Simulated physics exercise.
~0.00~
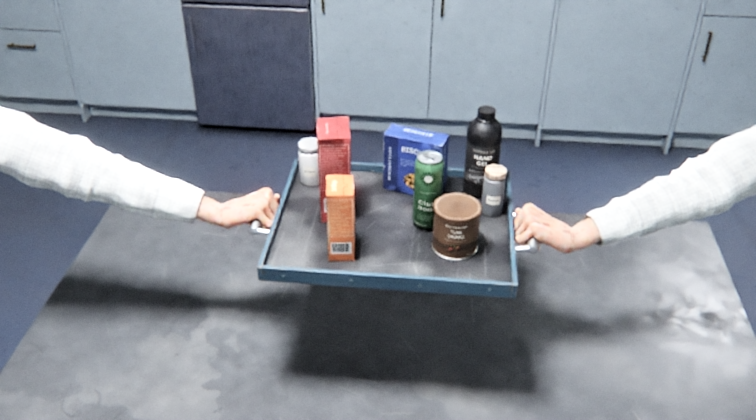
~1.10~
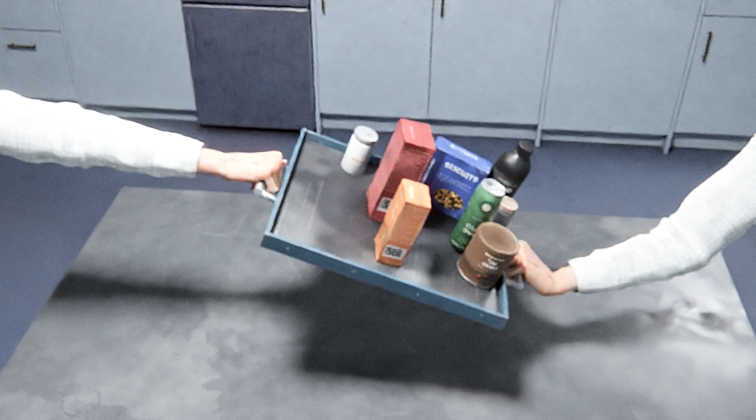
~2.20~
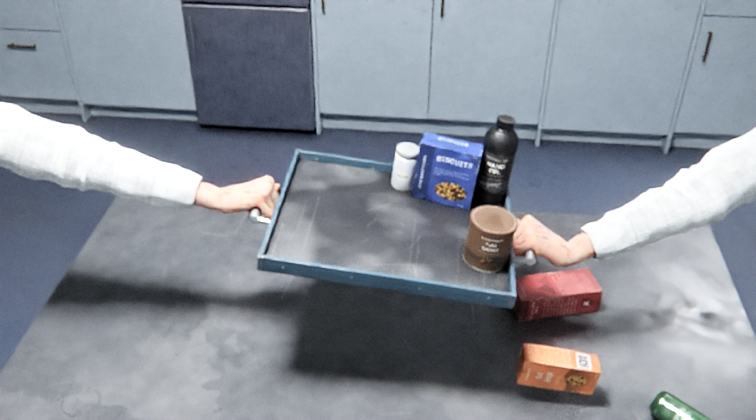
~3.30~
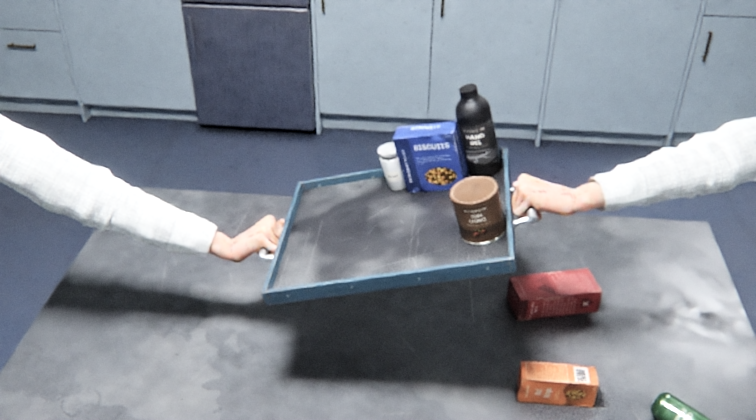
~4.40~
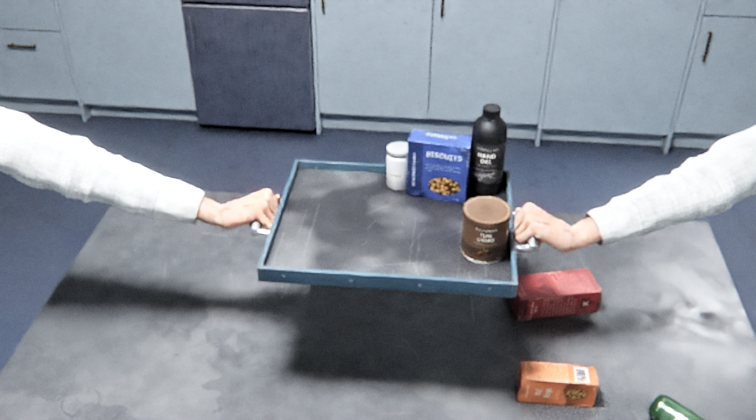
In a kitchen, two hands tipping a loaded tray right then left and levelling it, cartons and green can left lying below.
